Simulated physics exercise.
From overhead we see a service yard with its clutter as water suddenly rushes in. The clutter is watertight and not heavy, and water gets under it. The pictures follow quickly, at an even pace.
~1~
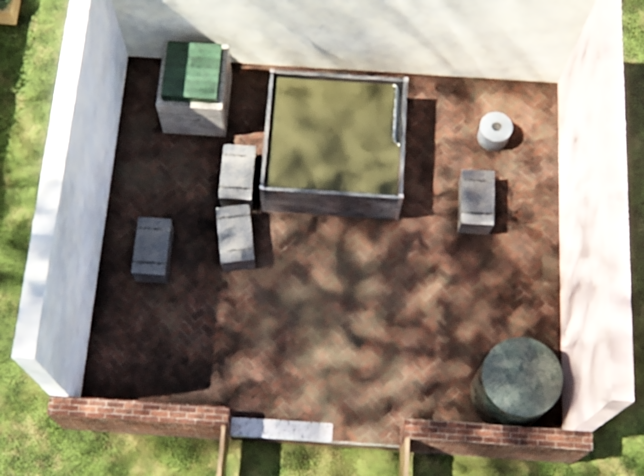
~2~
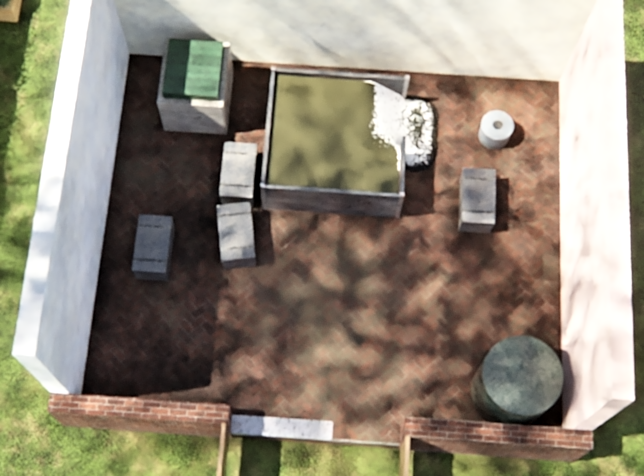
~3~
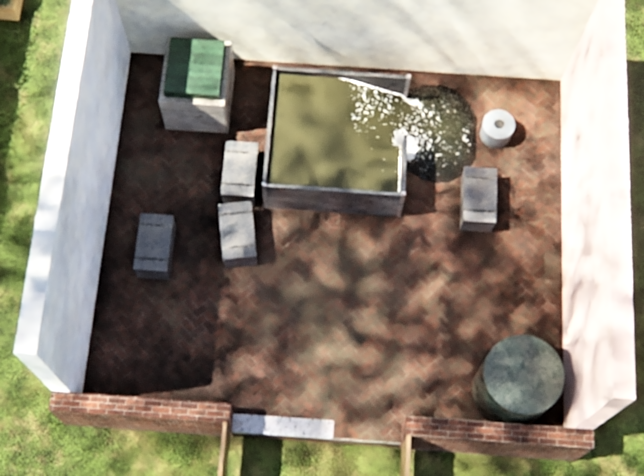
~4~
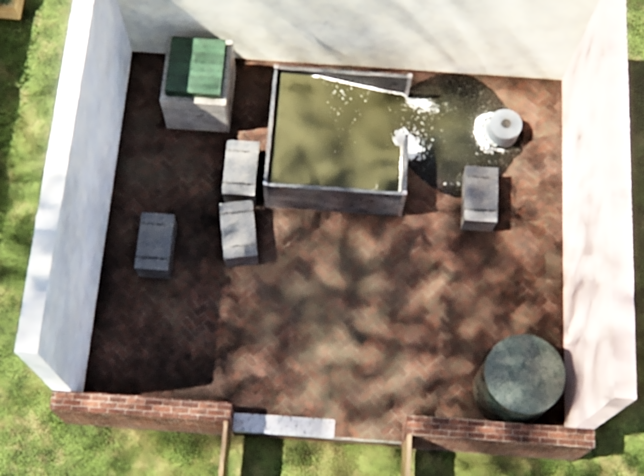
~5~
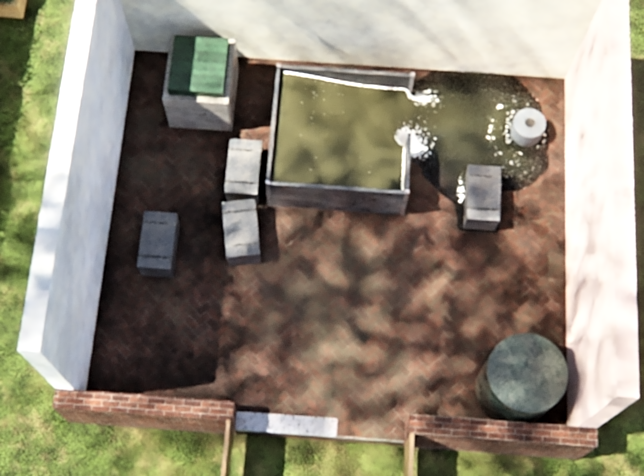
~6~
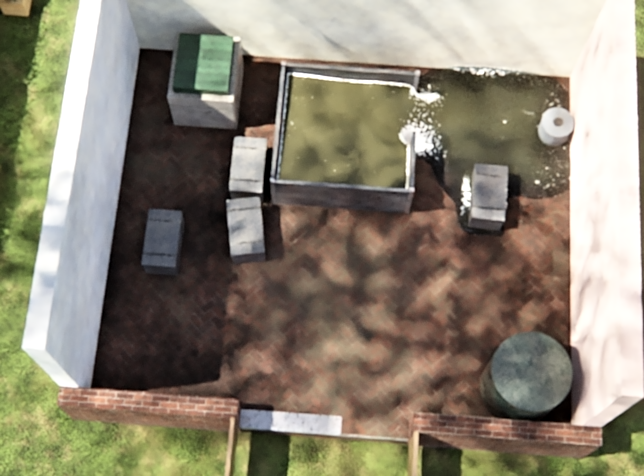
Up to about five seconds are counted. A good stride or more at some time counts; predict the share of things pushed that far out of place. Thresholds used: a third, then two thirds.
It is a middling share of a third to two thirds.
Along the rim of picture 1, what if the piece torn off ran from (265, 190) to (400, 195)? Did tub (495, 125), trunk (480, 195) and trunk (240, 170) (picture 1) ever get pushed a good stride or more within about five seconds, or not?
Taking them one at a time, the first not displaced that far, the second not displaced that far and the third not displaced that far.
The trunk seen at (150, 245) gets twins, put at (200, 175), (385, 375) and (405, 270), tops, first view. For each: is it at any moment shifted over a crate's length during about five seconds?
So, in order, the copies go nowhere much, a long way, a long way.
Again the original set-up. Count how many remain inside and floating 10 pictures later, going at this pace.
1 in all.
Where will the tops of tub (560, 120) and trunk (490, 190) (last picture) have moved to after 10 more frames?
First top about at (545, 175); second top about at (515, 242).
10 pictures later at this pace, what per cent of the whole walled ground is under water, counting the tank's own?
Roughly 35 in a hundred.
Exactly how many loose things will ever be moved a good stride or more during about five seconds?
The total is 2.
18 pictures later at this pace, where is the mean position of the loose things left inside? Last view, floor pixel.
Close to pixel (309, 265).
A moment on, 1 of 5 are well off their spots; 1 afloat.
Next, 2 of 5 are well off their spots; 1 afloat.
Later, 2 of 5 are well off their spots; 2 afloat.
In the end, 2 of 5 are well off their spots, and 2 have been at some point; 1 afloat.
